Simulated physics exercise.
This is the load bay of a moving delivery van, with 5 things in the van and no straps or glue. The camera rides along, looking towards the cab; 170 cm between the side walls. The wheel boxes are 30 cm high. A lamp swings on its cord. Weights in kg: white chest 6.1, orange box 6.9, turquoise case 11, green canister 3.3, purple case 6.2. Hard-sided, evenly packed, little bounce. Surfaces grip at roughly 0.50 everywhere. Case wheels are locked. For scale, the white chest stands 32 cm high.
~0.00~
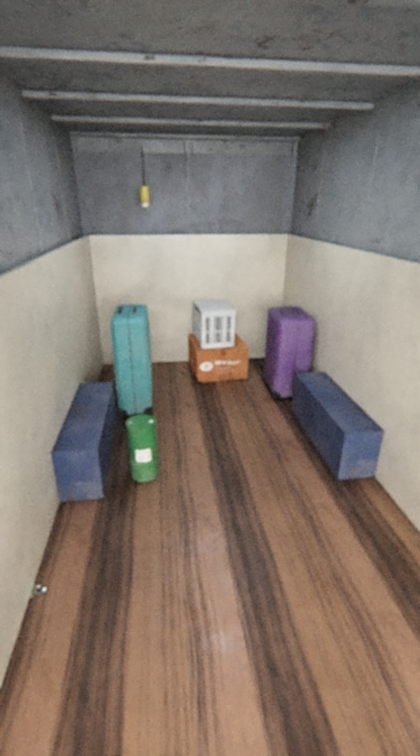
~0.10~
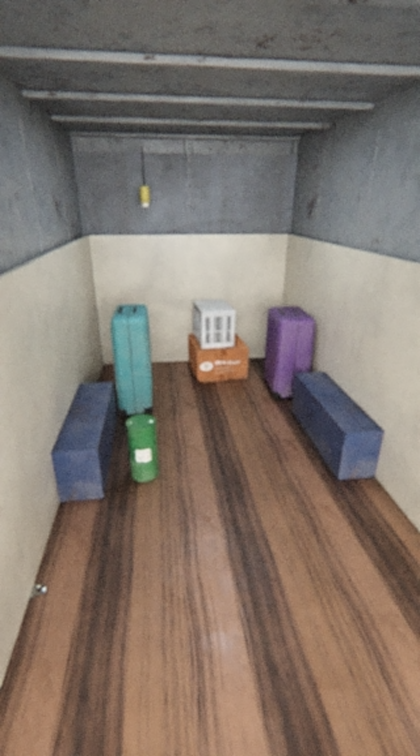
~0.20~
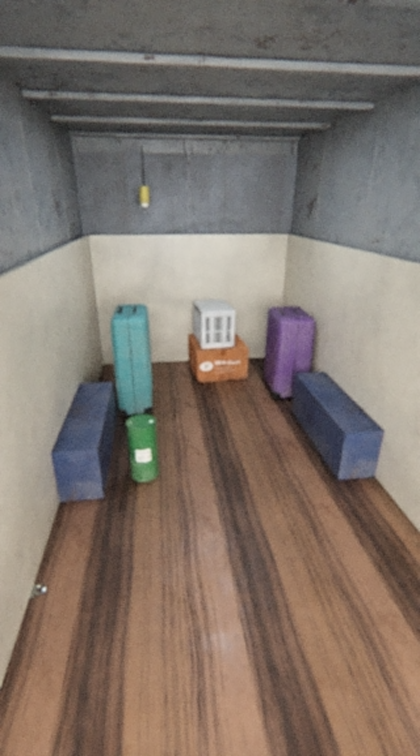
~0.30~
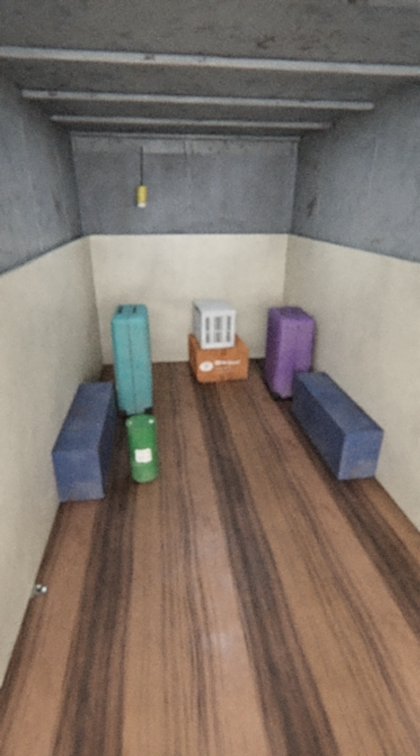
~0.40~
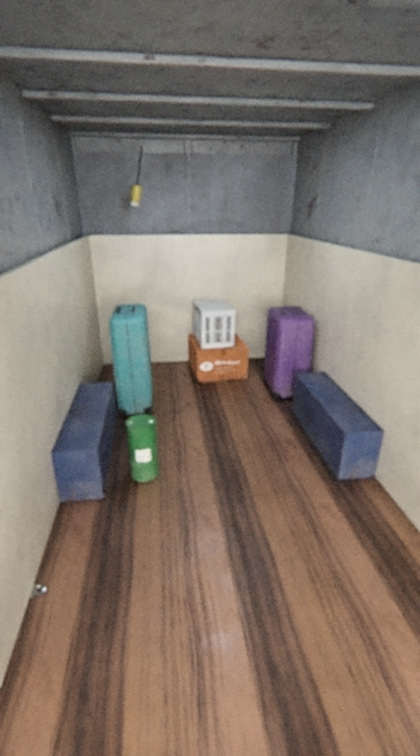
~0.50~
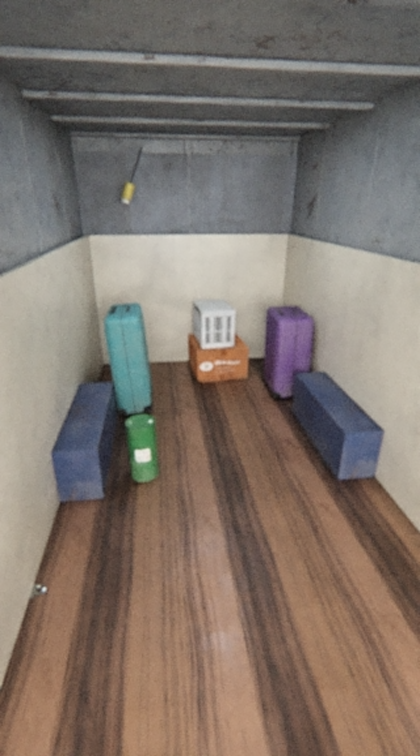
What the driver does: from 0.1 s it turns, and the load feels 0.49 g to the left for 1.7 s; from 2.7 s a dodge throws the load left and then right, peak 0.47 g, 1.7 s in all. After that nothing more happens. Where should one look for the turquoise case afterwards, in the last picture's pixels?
Resting place of the turquoise case: (157, 362).
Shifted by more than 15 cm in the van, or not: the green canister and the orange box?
The green canister keeps its place; the orange box holds its spot.
Around 0.90 s, force 0.49 g left; turquoise case at 19° to upright near (116, 357); purple case at 21° to upright; green canister at 17° to upright.
Around 1.30 s, force 0.49 g left; turquoise case at 19° to upright near (116, 357); purple case on its side; green canister at 22° to upright.
Around 2.30 s, no push; turquoise case at 14° to upright near (113, 358); purple case on its side; white chest shifted 12 cm.
Around 4.20 s, force 0.22 g right; turquoise case at 26° to upright near (148, 356); purple case on its side; white chest shifted 12 cm.
Finally (5.0 s), on their side or leaning hard in the van, turquoise case and purple case; the other 3 still in place (within 15 cm). In the last view, turquoise case near (157, 362).
